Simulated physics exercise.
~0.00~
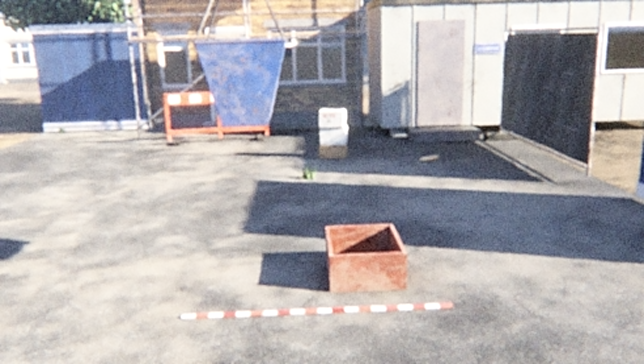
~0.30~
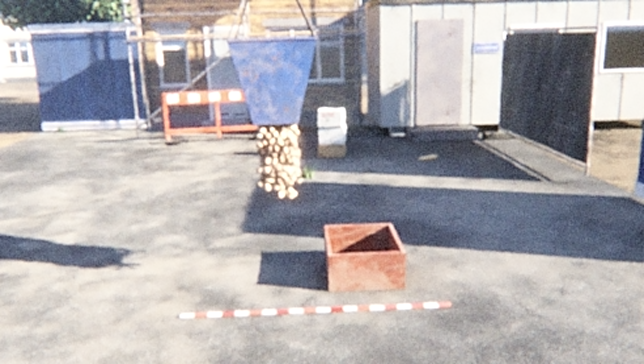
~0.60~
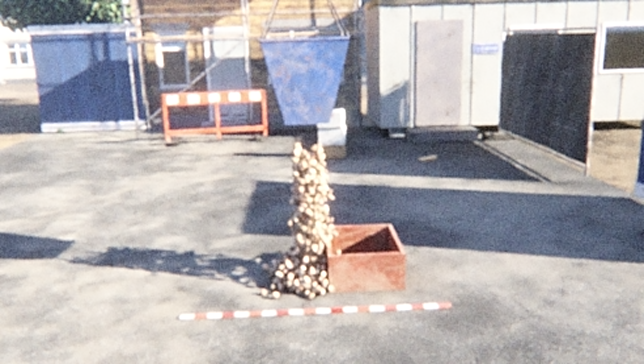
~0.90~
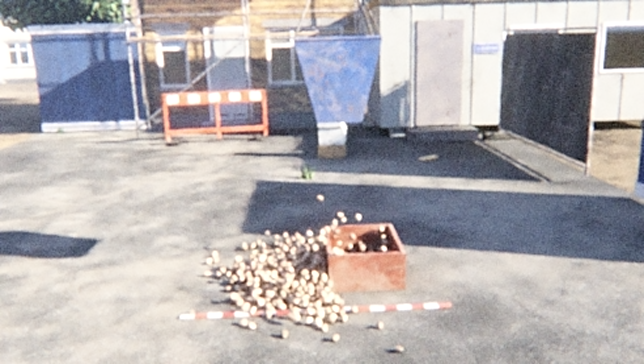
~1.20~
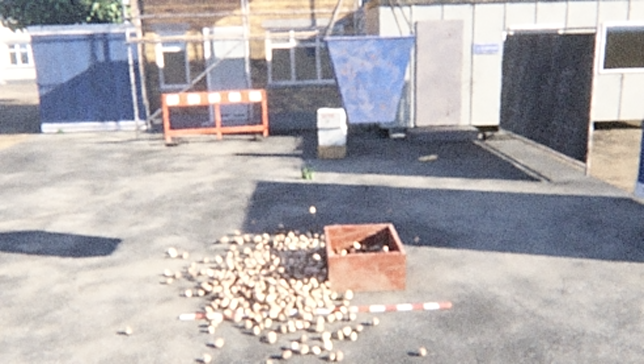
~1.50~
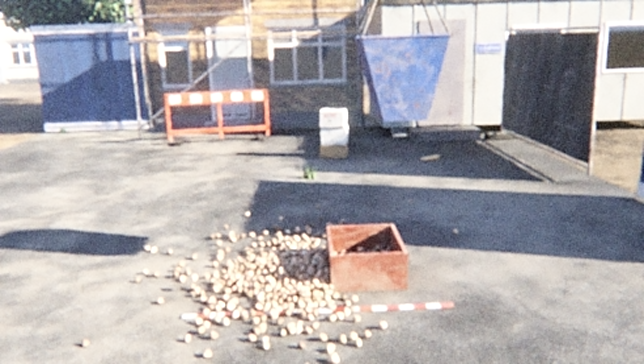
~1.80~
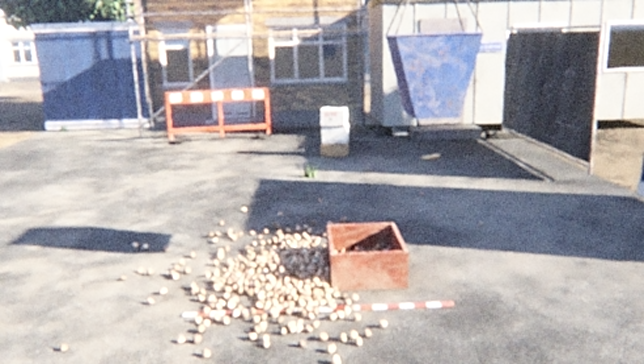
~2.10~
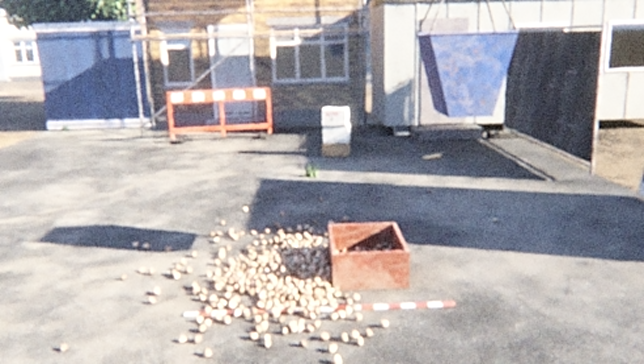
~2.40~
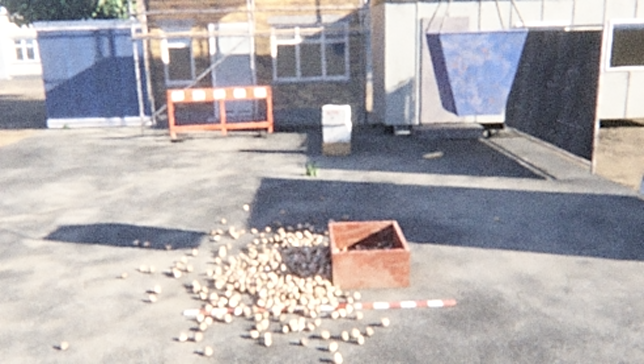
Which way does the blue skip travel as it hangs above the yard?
It travels to the right, passing above and beyond the bin.
